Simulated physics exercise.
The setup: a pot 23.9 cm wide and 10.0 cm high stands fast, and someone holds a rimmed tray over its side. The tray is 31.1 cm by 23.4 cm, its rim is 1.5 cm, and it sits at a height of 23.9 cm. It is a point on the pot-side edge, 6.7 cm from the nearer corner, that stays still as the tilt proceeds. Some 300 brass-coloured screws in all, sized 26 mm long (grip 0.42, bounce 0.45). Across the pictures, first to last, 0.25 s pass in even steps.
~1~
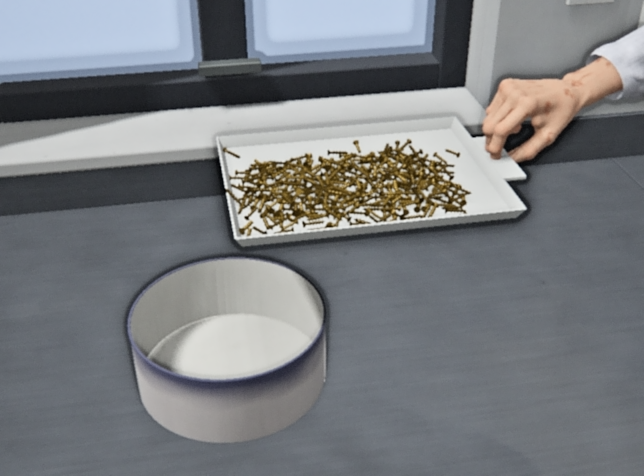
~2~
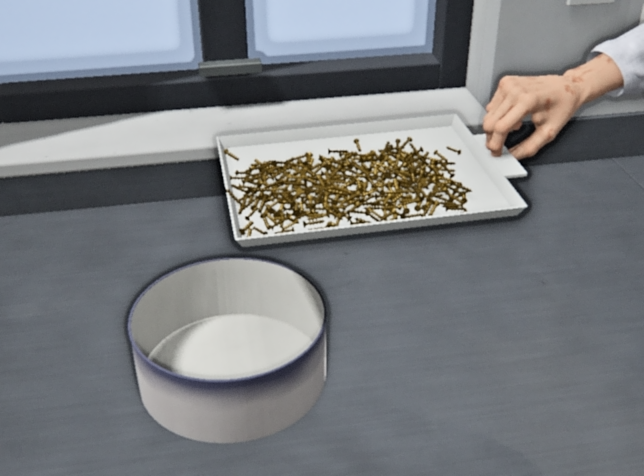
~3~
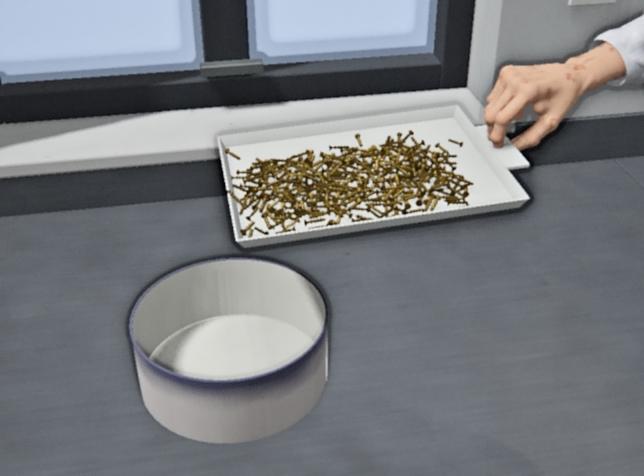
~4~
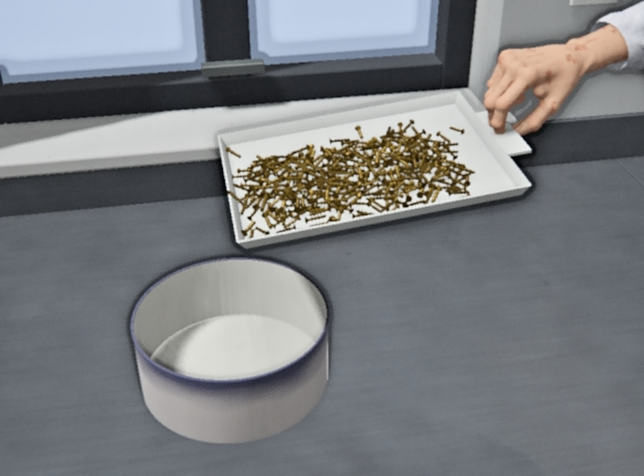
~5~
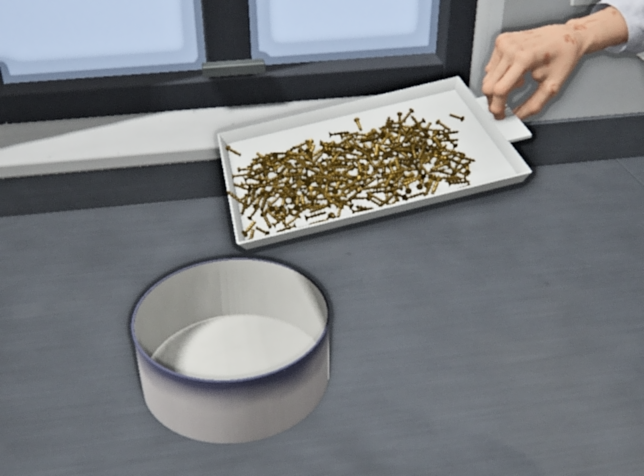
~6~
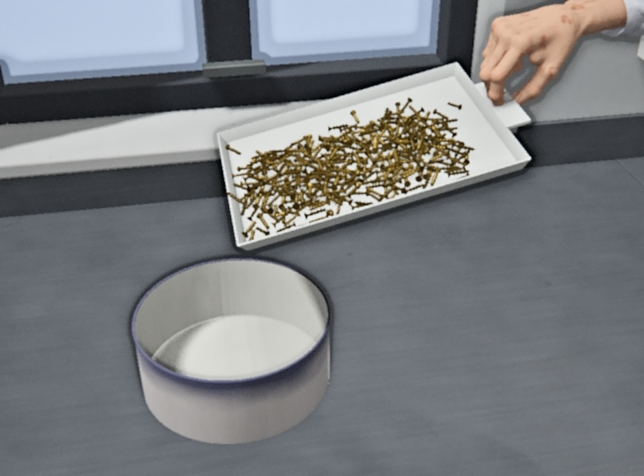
A hand in a white sleeve, at the right, steadily raises its end of a white rimmed tray, which slants gently down to the left while the many brass-coloured screws on it stay spread out. Below the tray's left part, a round off-white pot with a dark blue rim stands still and empty. The steady view looks down on a grey surface beside a dark-framed window.
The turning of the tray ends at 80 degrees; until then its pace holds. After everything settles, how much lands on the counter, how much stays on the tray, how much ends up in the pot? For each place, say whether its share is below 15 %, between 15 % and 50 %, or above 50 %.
At the end, counter: I expect a stray few to finish up there; tray: I expect a stray few to finish up there; pot: I expect the majority share to finish up there.
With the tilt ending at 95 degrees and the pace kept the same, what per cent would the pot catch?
I'd put it at close to 90 per cent.
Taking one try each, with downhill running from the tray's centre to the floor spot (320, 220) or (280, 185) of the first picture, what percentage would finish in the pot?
I'd put it at roughly 80 per cent for the first tilt and roughly 70 per cent for the second.
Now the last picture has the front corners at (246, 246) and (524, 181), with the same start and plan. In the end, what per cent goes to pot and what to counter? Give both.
The pot gets 80 and the counter 20.
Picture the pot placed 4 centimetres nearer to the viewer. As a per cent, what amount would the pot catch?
Close to 90 per cent, then.
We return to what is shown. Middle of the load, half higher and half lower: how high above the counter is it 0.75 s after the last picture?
Some 18 cm above the counter.
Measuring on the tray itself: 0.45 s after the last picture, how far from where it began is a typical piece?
Displacement on the tray: Roughly 8 cm.
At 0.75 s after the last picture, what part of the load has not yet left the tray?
About 30 per cent.
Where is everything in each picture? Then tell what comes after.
In the first picture, tray tilt 0 degrees, front corners at (242, 234) and (517, 206); middle of the pieces at (345, 190); pot at (228, 313).
In the second picture, tray tilt 1 degrees, front corners at (242, 235) and (518, 203); middle of the pieces at (346, 189).
In the third picture, tray tilt 3 degrees, front corners at (243, 236) and (520, 195); middle of the pieces at (347, 186).
In the fourth picture, tray tilt 6 degrees, front corners at (244, 237) and (522, 183), lowest corner left front; middle of the pieces at (348, 180).
In the fifth picture, tray tilt 10 degrees, front corners at (244, 238) and (522, 170), lowest corner left front; middle of the pieces at (347, 174).
In the sixth picture, tray tilt 13 degrees, front corners at (244, 239) and (521, 157), lowest corner left front; middle of the pieces at (346, 169); pot at (232, 314).
Then, 0.45 s after the last picture, tilt 45 degrees; the tray holds 100 %, the pot 0 %.
Then, 0.75 s after the last picture, tilt 67 degrees; the tray holds 30 %, the pot 30 %.
Then, 1.15 s after the last picture, tilt 80 degrees; the tray holds 0 %, the pot 90 %.
In the end, counter 10 %, tray 0 %, pot 90 %.
